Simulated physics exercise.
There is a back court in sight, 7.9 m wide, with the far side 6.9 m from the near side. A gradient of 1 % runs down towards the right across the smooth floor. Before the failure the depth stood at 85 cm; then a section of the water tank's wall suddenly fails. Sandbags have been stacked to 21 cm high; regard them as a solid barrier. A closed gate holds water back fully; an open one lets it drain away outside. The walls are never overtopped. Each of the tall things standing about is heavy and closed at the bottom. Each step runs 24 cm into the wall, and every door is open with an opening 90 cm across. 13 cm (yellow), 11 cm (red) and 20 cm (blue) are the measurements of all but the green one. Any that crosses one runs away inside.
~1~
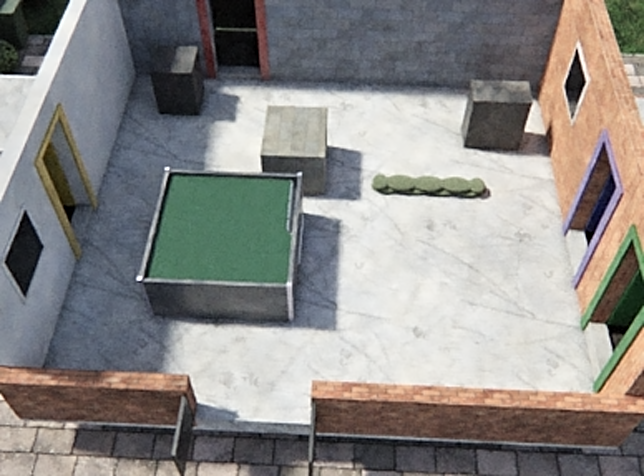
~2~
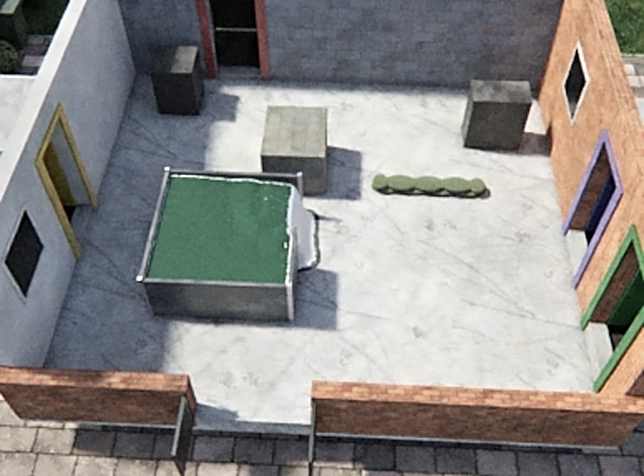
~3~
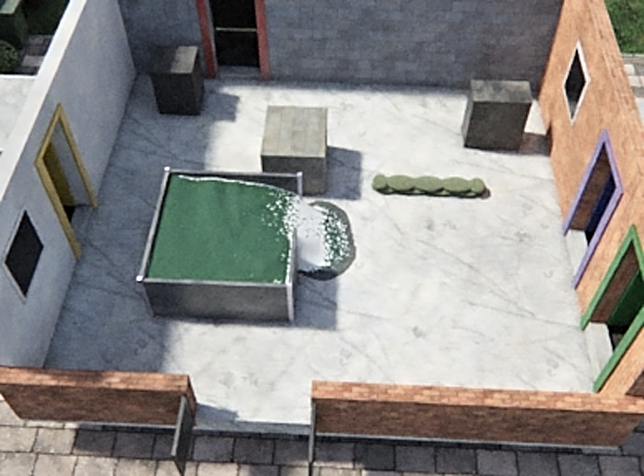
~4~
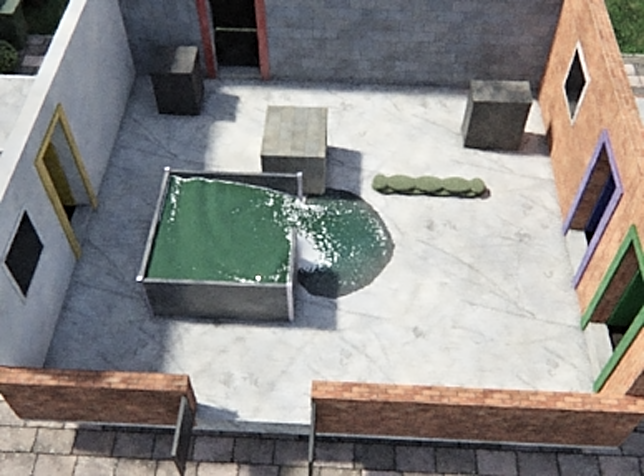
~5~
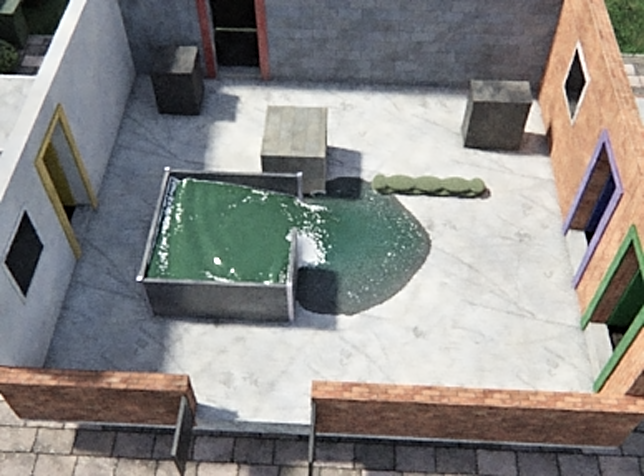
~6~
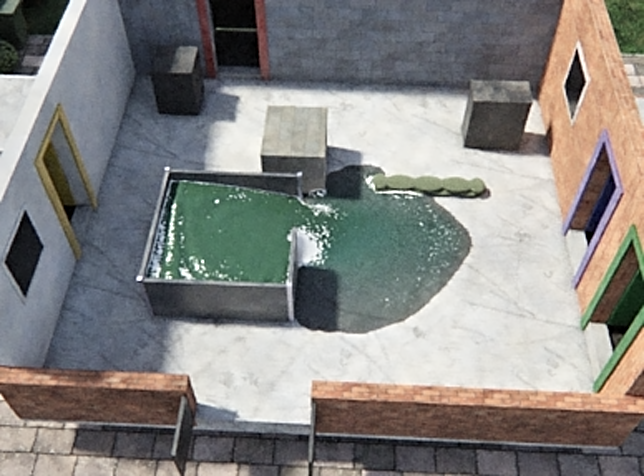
Green water pours out through the right side of a raised rectangular tank in a walled courtyard, foaming at the gap, then spreads rightward across the pale floor in a widening, rounded pool that reaches the low row of sandbags.
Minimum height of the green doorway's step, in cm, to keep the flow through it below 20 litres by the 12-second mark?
Roughly 18 cm.
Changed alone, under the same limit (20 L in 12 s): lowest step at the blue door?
Blue: 31 cm.
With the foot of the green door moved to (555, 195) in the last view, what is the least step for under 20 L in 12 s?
Close to 28 cm at the least.
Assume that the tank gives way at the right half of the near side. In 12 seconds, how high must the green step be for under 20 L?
Required height: Approx. 13.5 cm.
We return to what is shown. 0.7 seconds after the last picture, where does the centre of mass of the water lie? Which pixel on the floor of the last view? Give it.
The balance point sits at roughly (284, 253).
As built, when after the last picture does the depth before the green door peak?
Around 1.8 s, give or take.
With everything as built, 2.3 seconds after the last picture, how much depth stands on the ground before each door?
Lab note, cm: Yellow 0; red 0; green 19; blue 31.
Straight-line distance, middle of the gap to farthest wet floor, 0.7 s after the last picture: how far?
Roughly 4.4 metres.
Then, 0.7 s after the last picture water covers 30 % of the floor, deepest (46 cm) near (306, 234); it has not reached the green door.
Then, 2.3 s after the last picture water covers 45 % of the floor, deepest (36 cm) near (556, 228); 19 cm at the green door, 0 litres in over its 26 cm step.
Then, 11.3 s after the last picture water covers 95 % of the floor, deepest (14 cm) near (532, 104); 10 cm at the green door, 1 litre in over its 26 cm step.
At the green door as built, the water peaked near 23 cm, 1.9 s after the last picture.
Run again over the same 12 s with other heights there, 38 litres in over 16 cm, 7 litres over 21.5 cm. The limit of 20 litres is kept from about 18 cm up.
